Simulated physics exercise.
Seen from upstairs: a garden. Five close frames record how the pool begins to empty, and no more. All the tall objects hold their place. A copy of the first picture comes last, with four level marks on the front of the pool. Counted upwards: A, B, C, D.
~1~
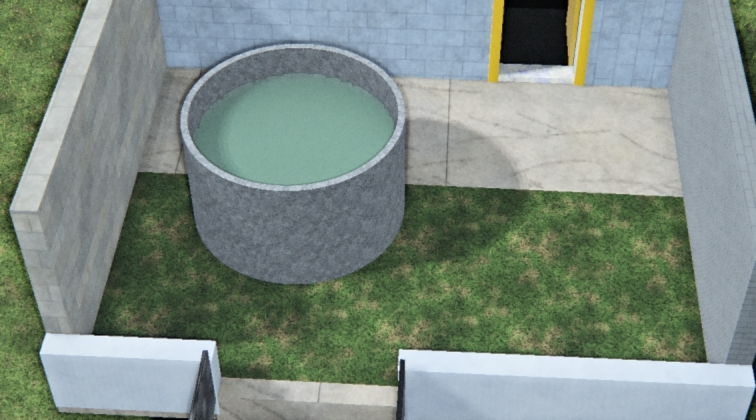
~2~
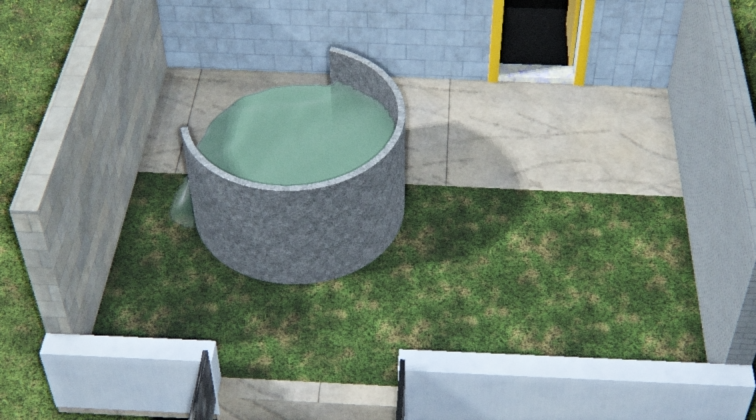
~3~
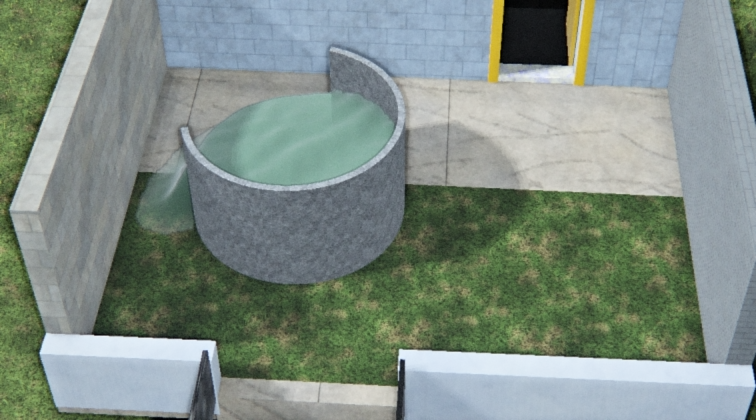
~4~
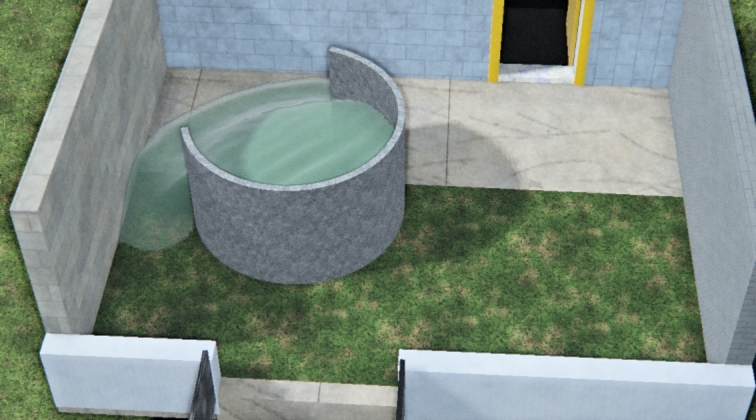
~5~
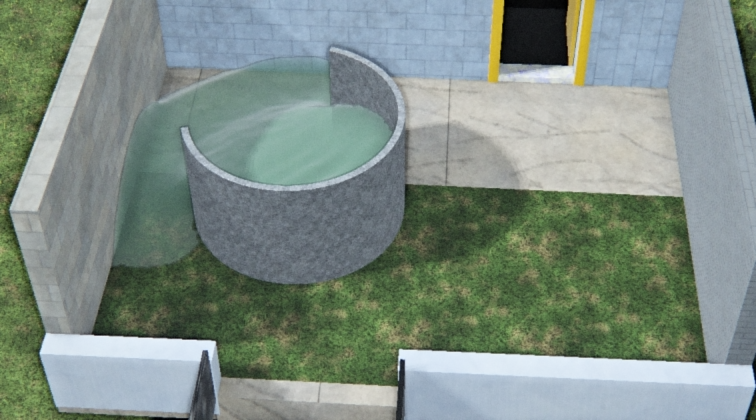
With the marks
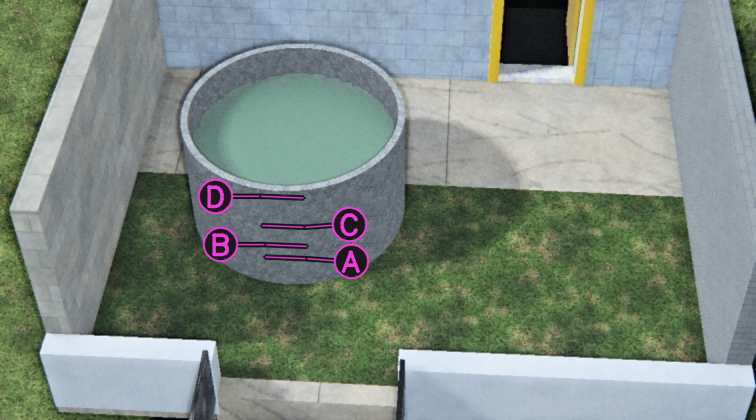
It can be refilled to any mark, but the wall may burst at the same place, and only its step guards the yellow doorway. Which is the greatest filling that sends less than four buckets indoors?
C.
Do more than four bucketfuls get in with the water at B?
No, that is safe.
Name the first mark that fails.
The answer is D.
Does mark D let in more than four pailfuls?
Yes, it does.
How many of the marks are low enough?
Three of the four.
On the marked copy, A at (286, 257); B at (285, 245); C at (283, 226); D at (281, 197); from the bottom up A, B, C, D.
If A is chosen, nothing gets over.
If B is chosen, nothing gets over.
If C is chosen, a bucket or two gets in.
If D is chosen, about 11 bucketfuls get in.
